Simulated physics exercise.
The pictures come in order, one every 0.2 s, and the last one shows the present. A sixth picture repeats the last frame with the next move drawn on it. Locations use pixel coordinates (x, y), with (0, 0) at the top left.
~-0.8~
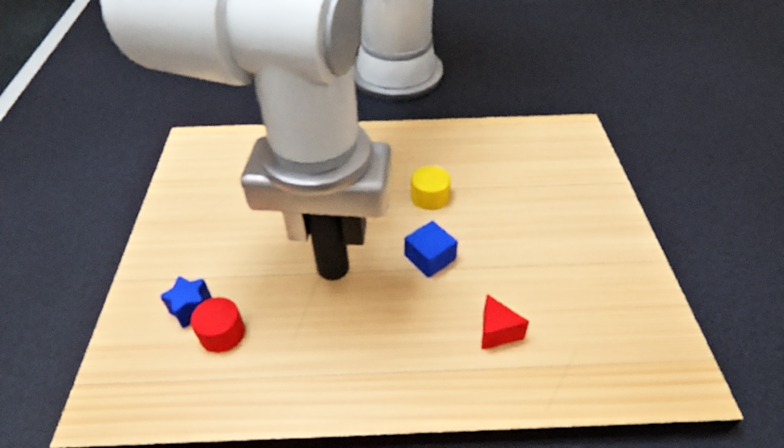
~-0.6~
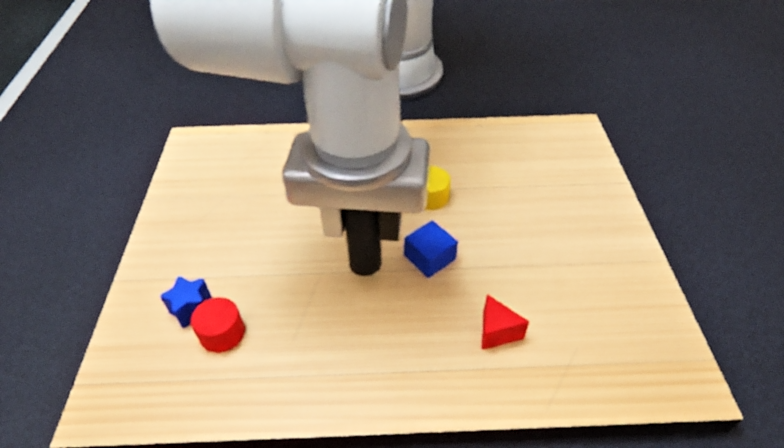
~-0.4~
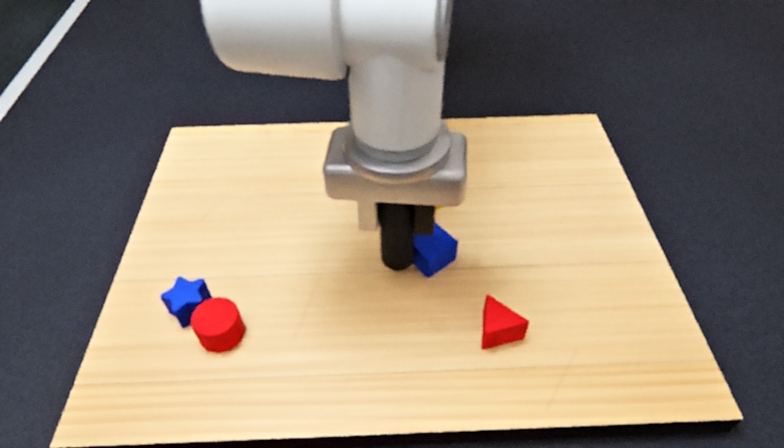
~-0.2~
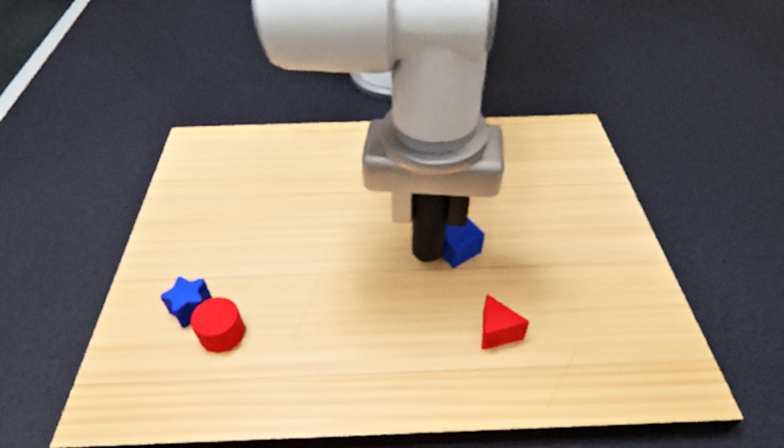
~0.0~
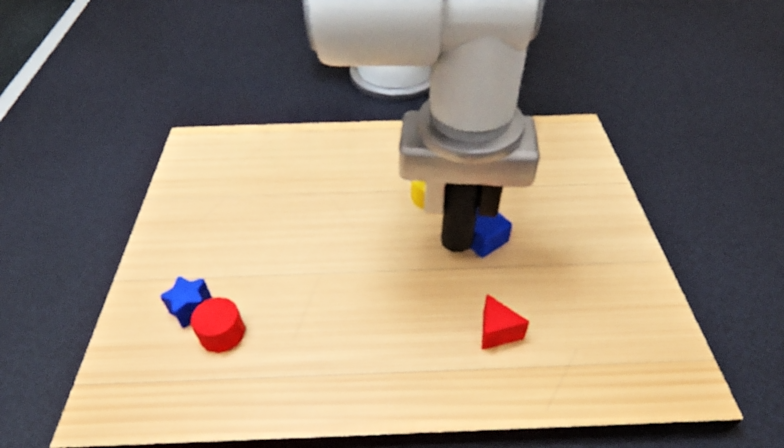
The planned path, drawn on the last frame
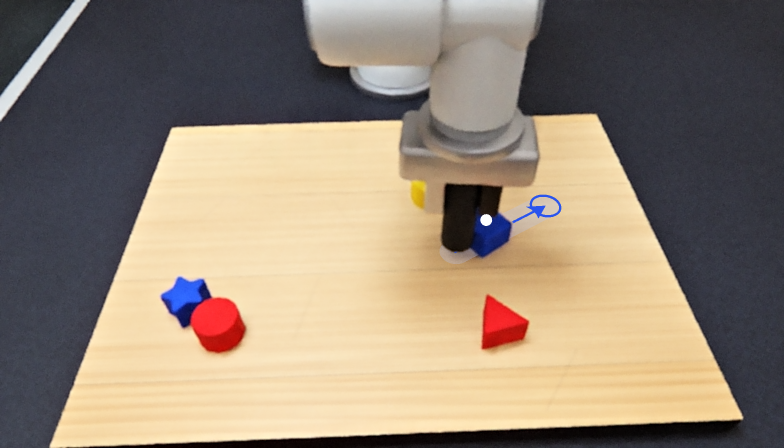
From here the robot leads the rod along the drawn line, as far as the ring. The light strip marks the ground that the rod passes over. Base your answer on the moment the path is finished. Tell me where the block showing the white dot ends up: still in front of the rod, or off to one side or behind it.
It is still in front.
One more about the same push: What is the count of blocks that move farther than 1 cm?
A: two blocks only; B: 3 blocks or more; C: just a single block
The correct letter is C.
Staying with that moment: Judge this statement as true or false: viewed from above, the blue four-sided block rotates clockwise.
That is true.
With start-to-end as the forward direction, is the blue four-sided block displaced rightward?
My answer is yes.
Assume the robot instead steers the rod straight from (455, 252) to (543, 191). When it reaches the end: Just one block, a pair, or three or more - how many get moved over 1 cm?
The number of blocks that move over 1 cm is one.
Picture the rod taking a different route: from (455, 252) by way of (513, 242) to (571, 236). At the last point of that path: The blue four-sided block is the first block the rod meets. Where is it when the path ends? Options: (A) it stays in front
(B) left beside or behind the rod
Answer: B.
Drawn move, straight from (455, 252) to (546, 206); the dot is on the blue four-sided block.
The first path, step by step. One third of the way, rod at (490, 225); blue four-sided block at (520, 206).
Two thirds of the way, rod at (519, 210); blue four-sided block at (551, 194), turned 20° clockwise.
At the end, rod at (548, 196); yellow cylinder still; blue four-sided block at (582, 183), turned 35° clockwise.
